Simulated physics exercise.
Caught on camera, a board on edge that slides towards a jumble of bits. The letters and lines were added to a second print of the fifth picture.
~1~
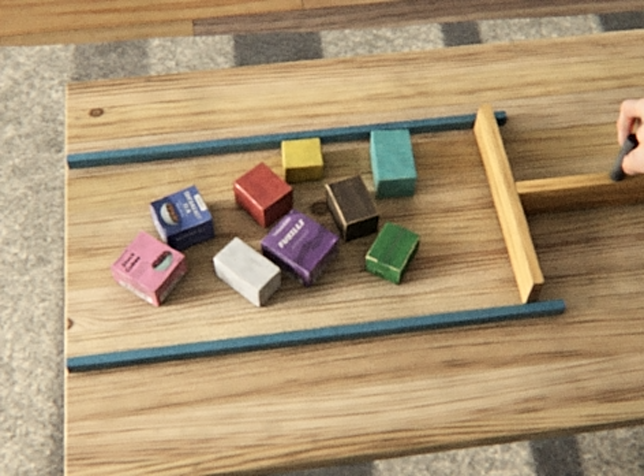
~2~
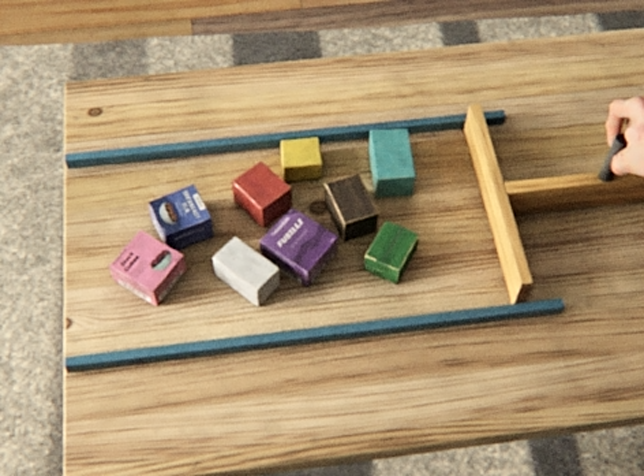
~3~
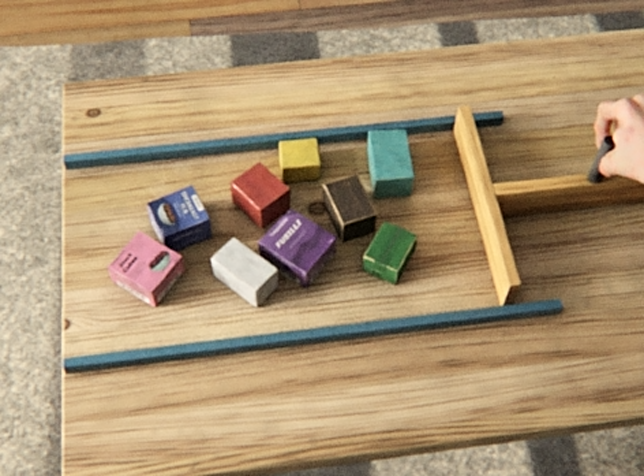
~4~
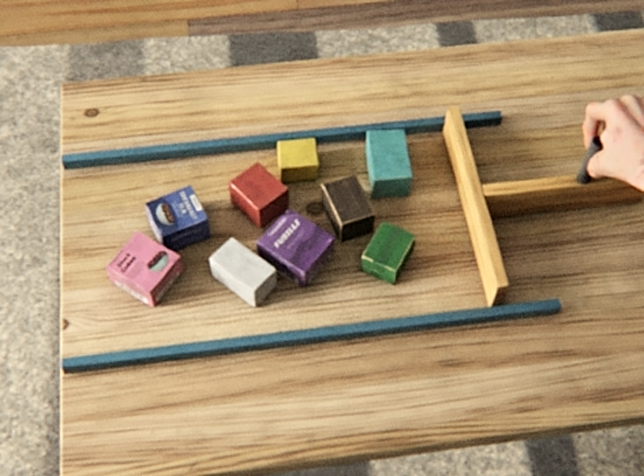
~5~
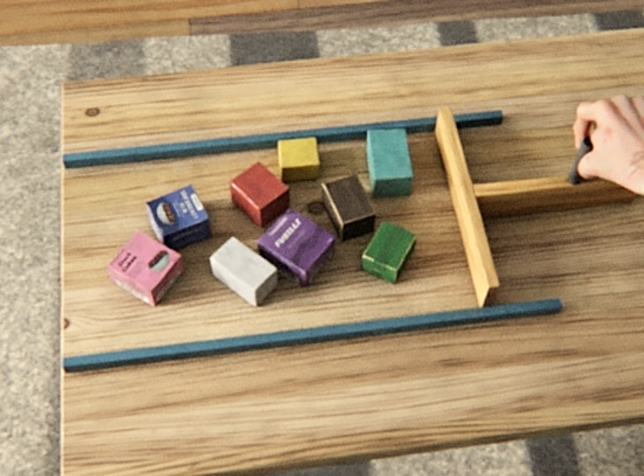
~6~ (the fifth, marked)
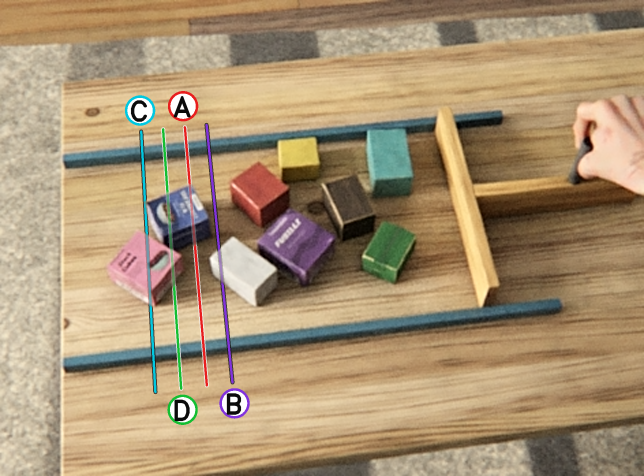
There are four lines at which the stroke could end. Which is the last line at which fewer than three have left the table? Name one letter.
As far as mark C.
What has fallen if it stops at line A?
The pink packet.
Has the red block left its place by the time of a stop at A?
By then, yes.
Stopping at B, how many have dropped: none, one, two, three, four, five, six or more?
By then, none.
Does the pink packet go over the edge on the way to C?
By then, yes.
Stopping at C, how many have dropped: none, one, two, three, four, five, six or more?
Two.
On the marked copy, A at (195, 246); B at (218, 243); C at (148, 251); D at (171, 248).
Following C. Soon after the start, board (355, 203); yellow block (278, 162); turquoise block (319, 171).
Later, board (238, 216); pink packet (94, 288); blue packet (121, 237).
In the end, board (148, 226); blue packet over the edge; pink packet over the edge; two fallen.
As for the rest, A is within the limit but short; B is within the limit but short; D is within the limit but short.
